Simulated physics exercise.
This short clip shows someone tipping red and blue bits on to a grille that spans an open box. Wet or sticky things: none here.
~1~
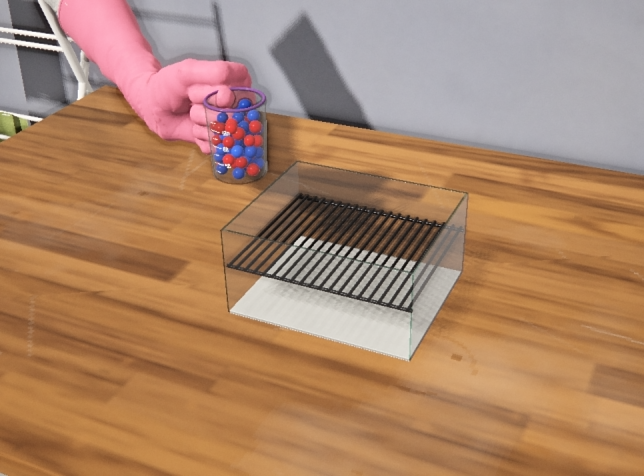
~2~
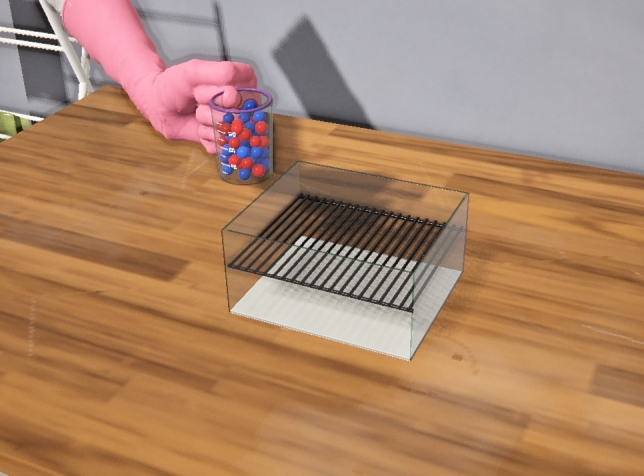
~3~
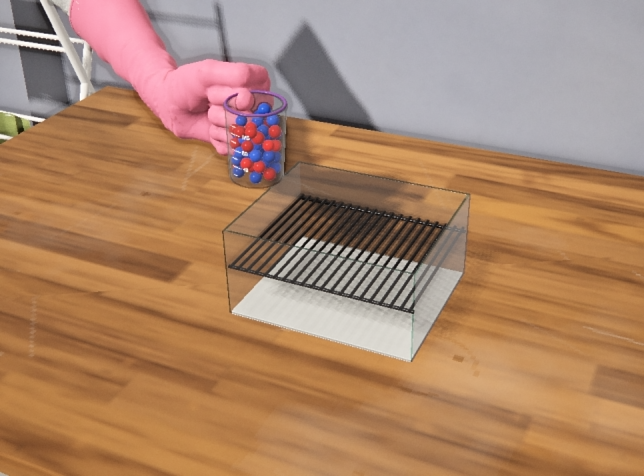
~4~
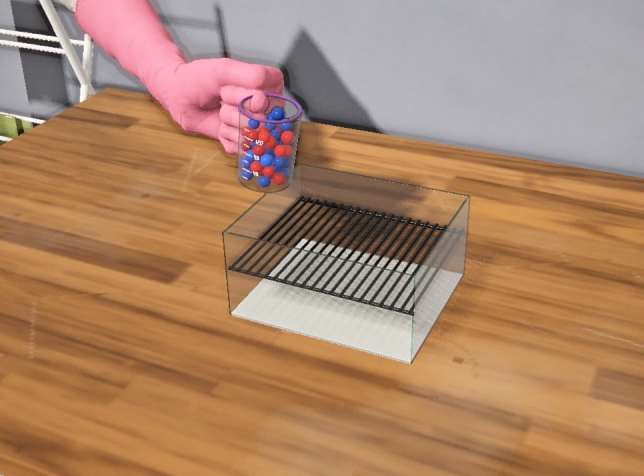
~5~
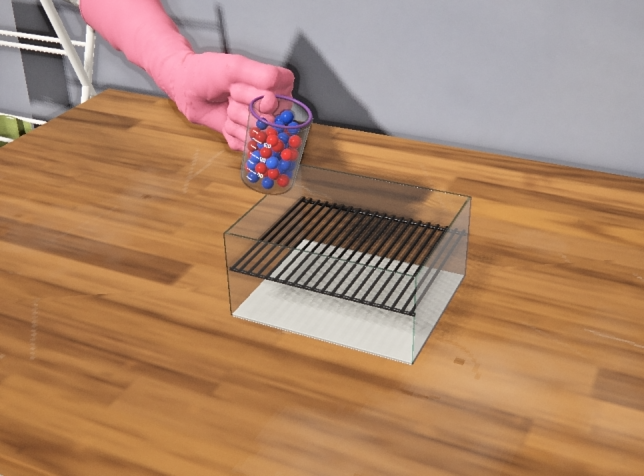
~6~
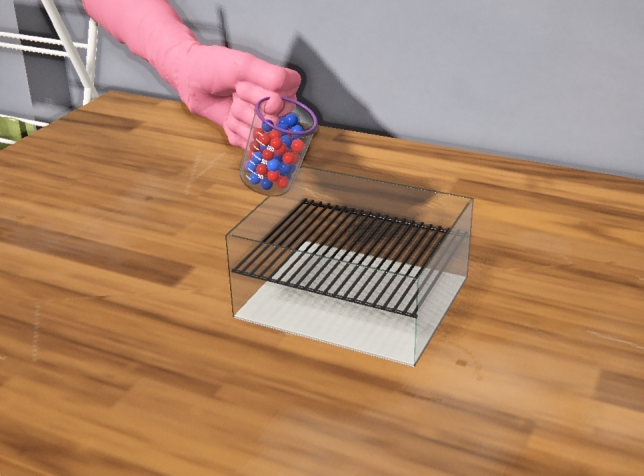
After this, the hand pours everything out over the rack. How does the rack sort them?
I reckon the red ones won't get through; the blue ones won't get through.
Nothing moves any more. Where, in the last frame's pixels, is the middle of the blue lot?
Roughly at pixel (353, 246).
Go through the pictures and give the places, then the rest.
In the first picture, cup near (238, 137), upright; rack near (418, 262), 20 wires across; red round beads near (225, 142), wider than the gaps; blue wooden balls near (247, 145), wider than the gaps.
In the second picture, cup near (244, 137), upright; blue ones near (253, 146).
In the third picture, cup near (256, 140), tipped 3°; red ones near (243, 145).
In the fourth picture, cup near (268, 144), tipped 8°; blue ones near (276, 154).
In the fifth picture, cup near (274, 146), tipped 15°; red ones near (259, 148).
In the sixth picture, cup near (276, 148), tipped 21°; rack near (423, 267); red ones near (261, 148); blue ones near (282, 158).
Then, 0.37 s on from there, red ones, the whole lot in the cup; blue ones, the whole lot in the cup.
Then, 0.83 s on from there, red ones, the whole lot in the cup; blue ones, the whole lot in the cup.
Then, 1.33 s on from there, red ones, near two thirds in the cup, near a third on or over the wires; blue ones, near half in the cup, near half on or over the wires.
In the end, red ones, the whole lot on the wires, none at all under the rack; blue ones, the whole lot on the wires, none at all under the rack.
